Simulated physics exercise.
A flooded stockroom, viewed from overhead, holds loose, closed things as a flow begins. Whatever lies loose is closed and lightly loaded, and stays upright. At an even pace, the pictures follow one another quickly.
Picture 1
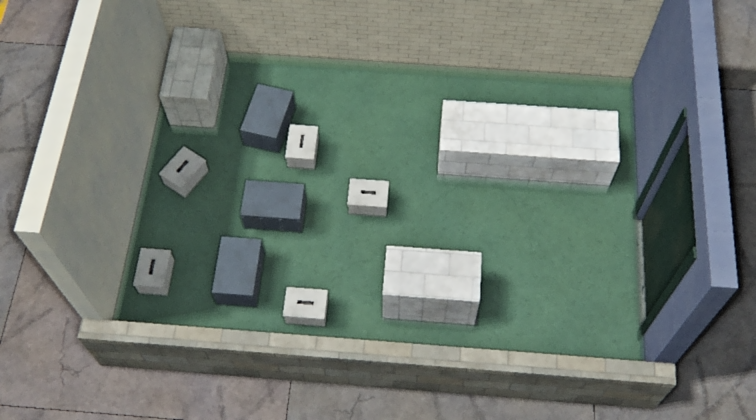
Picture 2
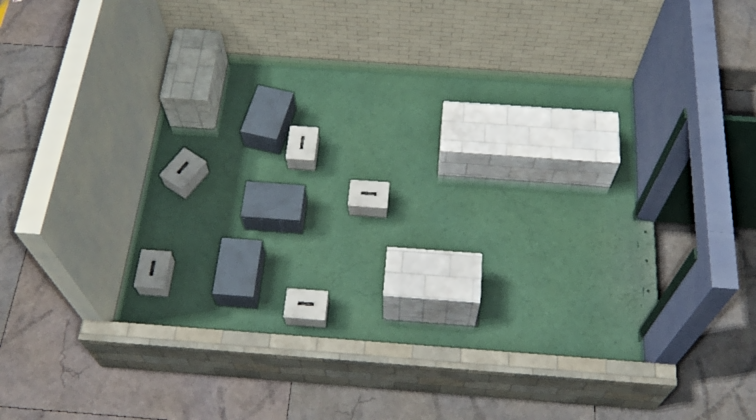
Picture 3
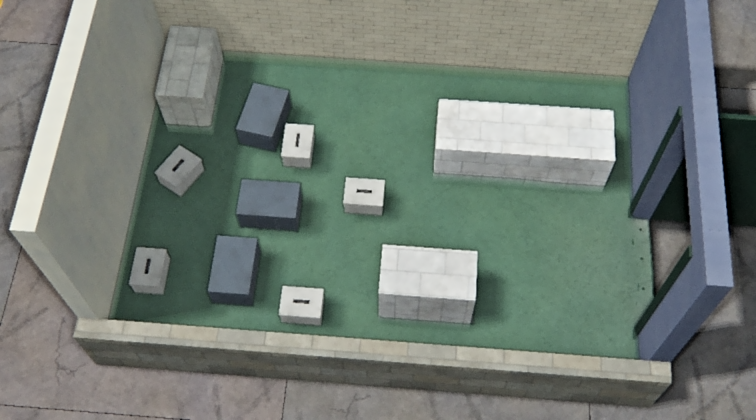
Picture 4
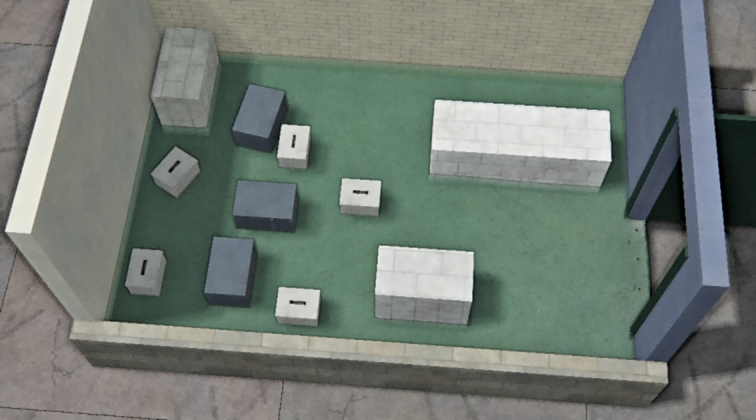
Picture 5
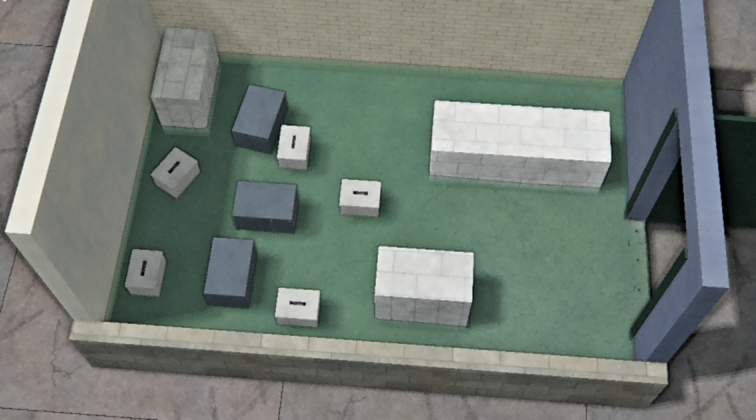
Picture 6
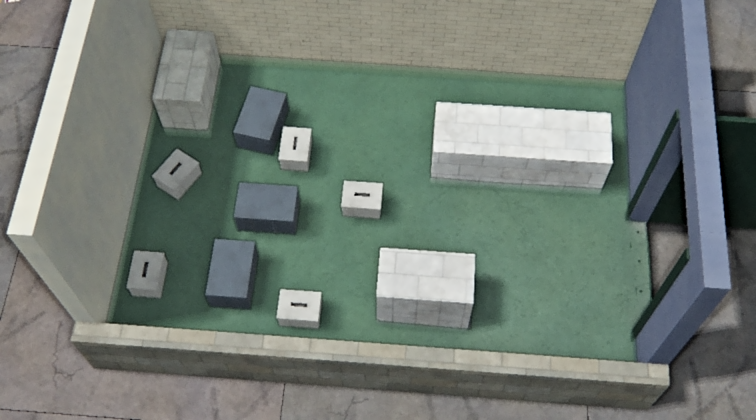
To begin with, pale blocks, dark blue-grey boxes and small slotted boxes sit spread across a green-surfaced, walled room, seen from above. The dark opening in the blue right-hand wall then clears, and dark green shows outside it. After that, the view shifts slightly, while the boxes keep their places.
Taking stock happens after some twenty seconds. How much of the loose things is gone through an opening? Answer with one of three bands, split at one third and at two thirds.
One third to two thirds.
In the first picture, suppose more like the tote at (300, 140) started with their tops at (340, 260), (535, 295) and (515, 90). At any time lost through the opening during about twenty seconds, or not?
The three, in sequence: Departs, departs and remains behind.
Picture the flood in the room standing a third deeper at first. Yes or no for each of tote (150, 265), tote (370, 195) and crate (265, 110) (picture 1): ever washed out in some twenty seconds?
Taking them in order: Remains in the room; leaves the room; remains in the room.
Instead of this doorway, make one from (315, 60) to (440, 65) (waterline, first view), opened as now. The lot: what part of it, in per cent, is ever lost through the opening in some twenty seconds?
Some 60 in a hundred.
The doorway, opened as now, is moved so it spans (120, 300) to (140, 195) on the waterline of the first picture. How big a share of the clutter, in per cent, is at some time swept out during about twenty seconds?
Roughly 100 per cent.
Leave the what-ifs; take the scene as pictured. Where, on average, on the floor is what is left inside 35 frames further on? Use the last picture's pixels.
I'd say roughly (345, 264).
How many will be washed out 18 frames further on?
I make it 1.
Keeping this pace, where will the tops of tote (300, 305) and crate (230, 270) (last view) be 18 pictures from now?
Estimate: (358, 328), then (309, 283).
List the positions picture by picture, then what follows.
The first frame shows a tote at (368, 193), afloat; a tote at (182, 167) floats; 0 of 8 have shifted.
The second frame shows a tote at (369, 194), afloat; a tote at (183, 168) floats; 0 of 8 have shifted.
The third frame shows a tote at (364, 192), afloat; a tote at (178, 166) floats; 0 of 8 have shifted.
The fourth frame shows a tote at (360, 193), afloat; a tote at (174, 167) floats; 0 of 8 have shifted.
The fifth frame shows a tote at (360, 193) floats; a tote at (174, 168) floats; 0 of 8 have shifted.
The sixth frame shows a tote at (362, 195), afloat; a tote at (176, 169), afloat; 0 of 8 have shifted.
A moment on, 0 of 8 are out; 8 afloat.
Next, 1 of 8 are out; 7 afloat.
Later, 2 of 8 are out; 6 afloat.
In the end, 3 of 8 are out; 5 afloat.
